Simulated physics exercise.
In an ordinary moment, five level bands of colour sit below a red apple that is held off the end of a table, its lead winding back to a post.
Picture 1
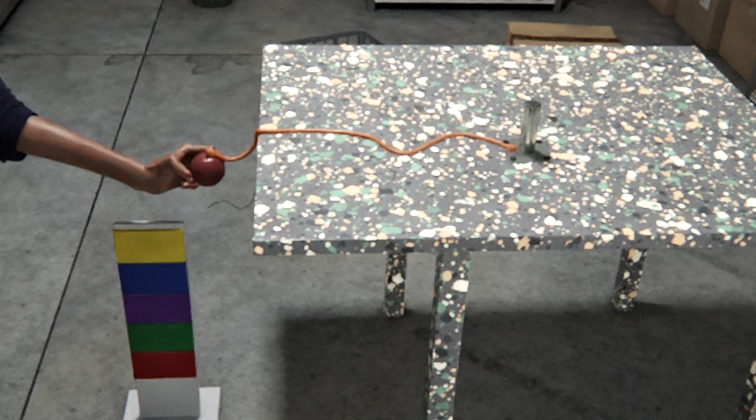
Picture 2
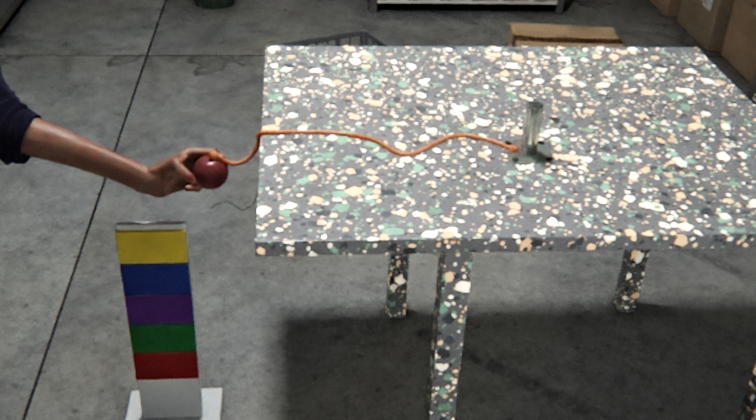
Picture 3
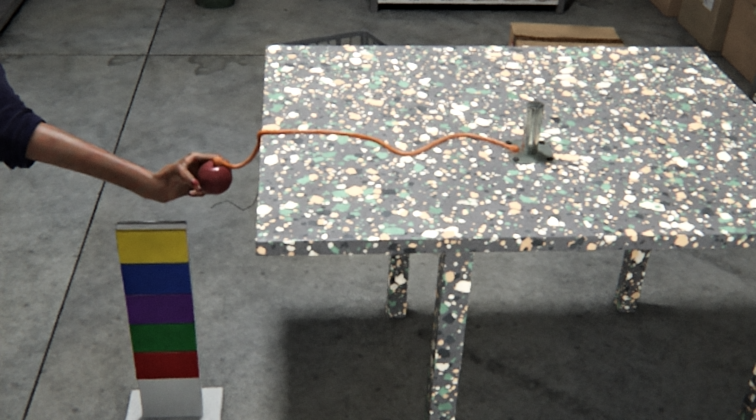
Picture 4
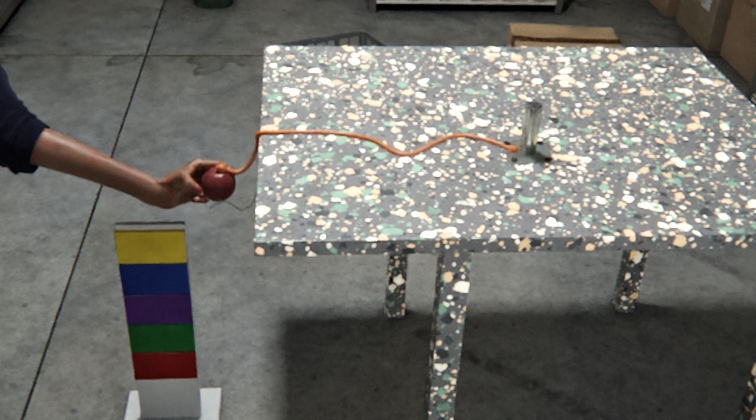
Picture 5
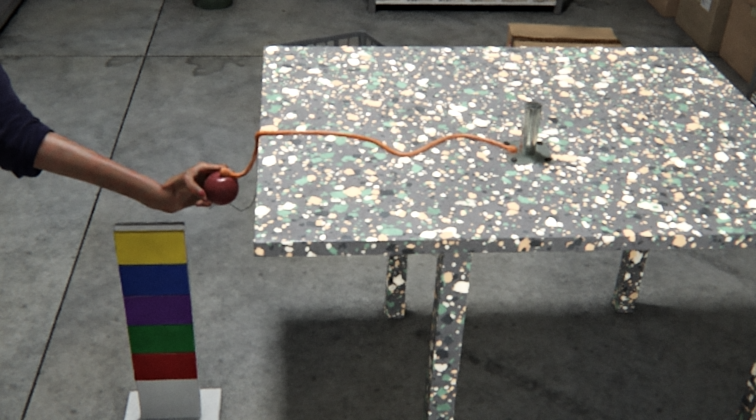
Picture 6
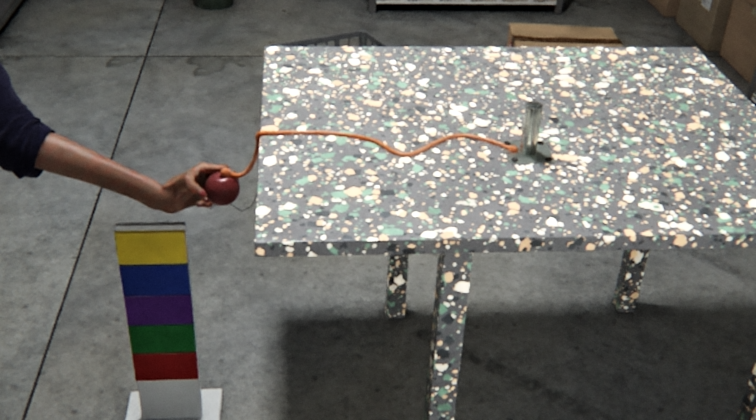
To begin with, a hand holds a red apple beside a speckled table's left edge, above a standing panel of yellow, blue, purple, green and red bands, an orange cord winding back to a small post. The hand then lowers the apple slightly, easing it rightward, and finally keeps it nearly still.
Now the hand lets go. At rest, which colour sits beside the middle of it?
Its centre is beside yellow.
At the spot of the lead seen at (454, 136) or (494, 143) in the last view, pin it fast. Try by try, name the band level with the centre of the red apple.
First try yellow, second try yellow.
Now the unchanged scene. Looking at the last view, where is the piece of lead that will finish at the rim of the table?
That spot is around (299, 133).
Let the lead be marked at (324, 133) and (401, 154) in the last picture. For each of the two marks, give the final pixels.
In that view they reach (283, 145) and (374, 148).
Soon after, apple near (283, 248); level with yellow.
After that, apple near (253, 254); level with yellow.
In the end, apple near (266, 257); level with yellow. Its centre hangs level with the yellow band.
